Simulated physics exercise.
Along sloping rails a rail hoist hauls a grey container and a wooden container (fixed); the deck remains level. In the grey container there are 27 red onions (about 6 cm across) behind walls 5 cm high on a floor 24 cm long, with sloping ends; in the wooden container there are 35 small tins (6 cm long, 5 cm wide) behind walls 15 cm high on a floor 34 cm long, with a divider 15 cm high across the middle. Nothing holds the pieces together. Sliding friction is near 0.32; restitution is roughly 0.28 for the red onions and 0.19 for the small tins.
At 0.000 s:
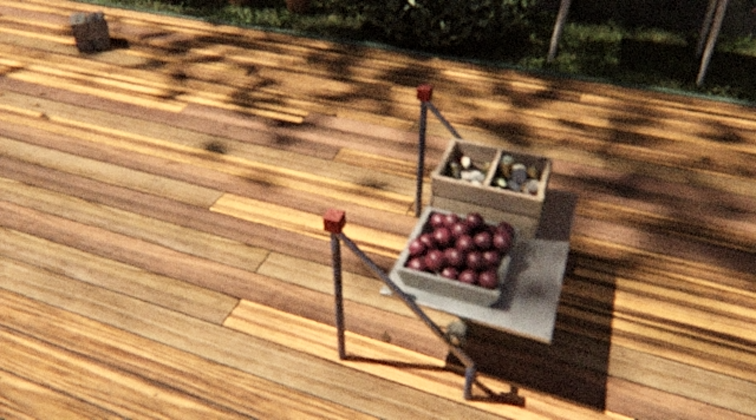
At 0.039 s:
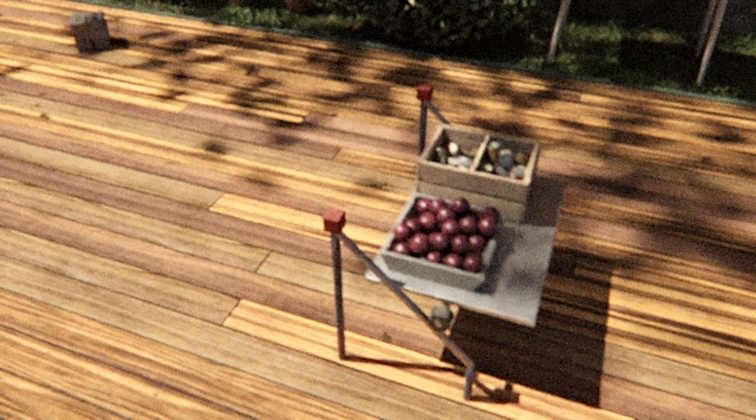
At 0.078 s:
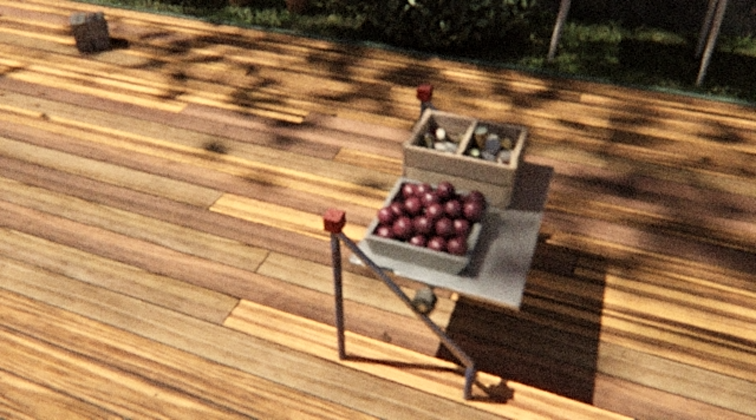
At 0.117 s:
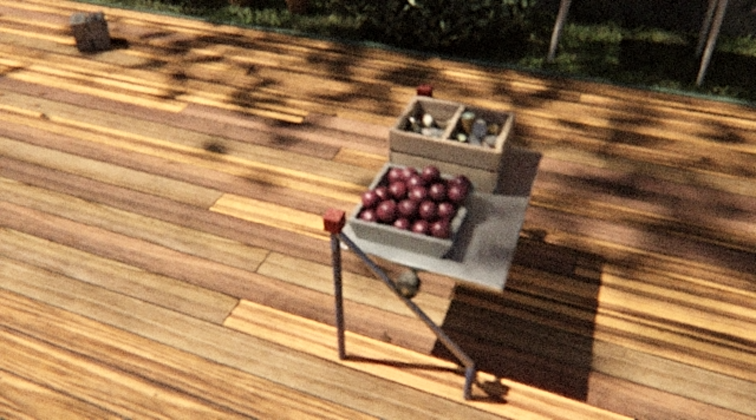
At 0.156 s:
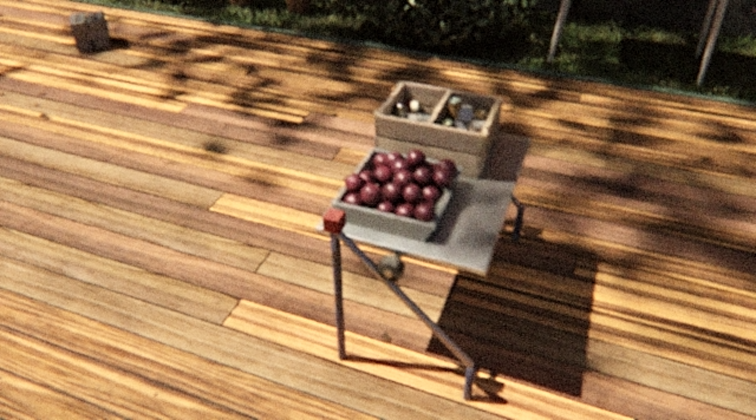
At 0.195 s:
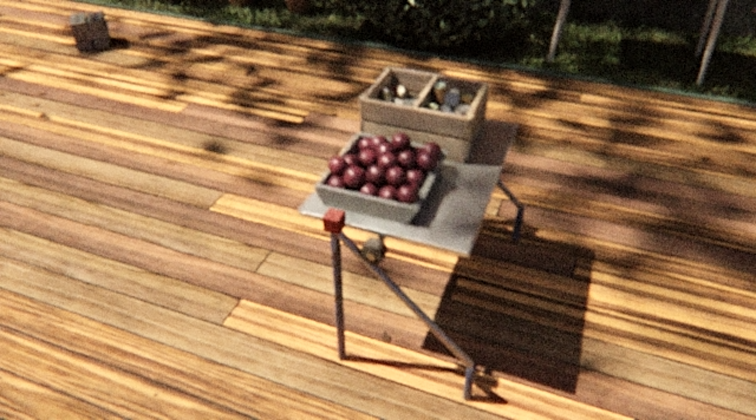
The video shows a grey container of red onions and a divided wooden container of small tins riding on a grey platform, which moves steadily up and to the left along sloping rails above a sunlit plank floor.
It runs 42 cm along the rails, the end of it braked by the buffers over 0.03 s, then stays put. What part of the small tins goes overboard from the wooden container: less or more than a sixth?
The wooden container loses under a sixth of its small tins.
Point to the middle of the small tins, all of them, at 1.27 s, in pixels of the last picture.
At about (403, 106).
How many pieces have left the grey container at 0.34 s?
Out by then, roughly: Grey container 5.
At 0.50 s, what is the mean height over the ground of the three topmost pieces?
About 78 cm.
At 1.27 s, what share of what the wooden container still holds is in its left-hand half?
Some 50 per cent.
After 0.22 s, the buffers are touched.
After 0.34 s, 5 of 27 out of the grey container and 0 of 35 out of the wooden container.
After 0.50 s, 15 of 27 out of the grey container and 0 of 35 out of the wooden container.
After 0.72 s, 17 of 27 out of the grey container and 0 of 35 out of the wooden container.
Outcome (at 1.27 s), 17 of 27 out of the grey container and 0 of 35 out of the wooden container. Asked share, 0 of 35, 0 per cent.
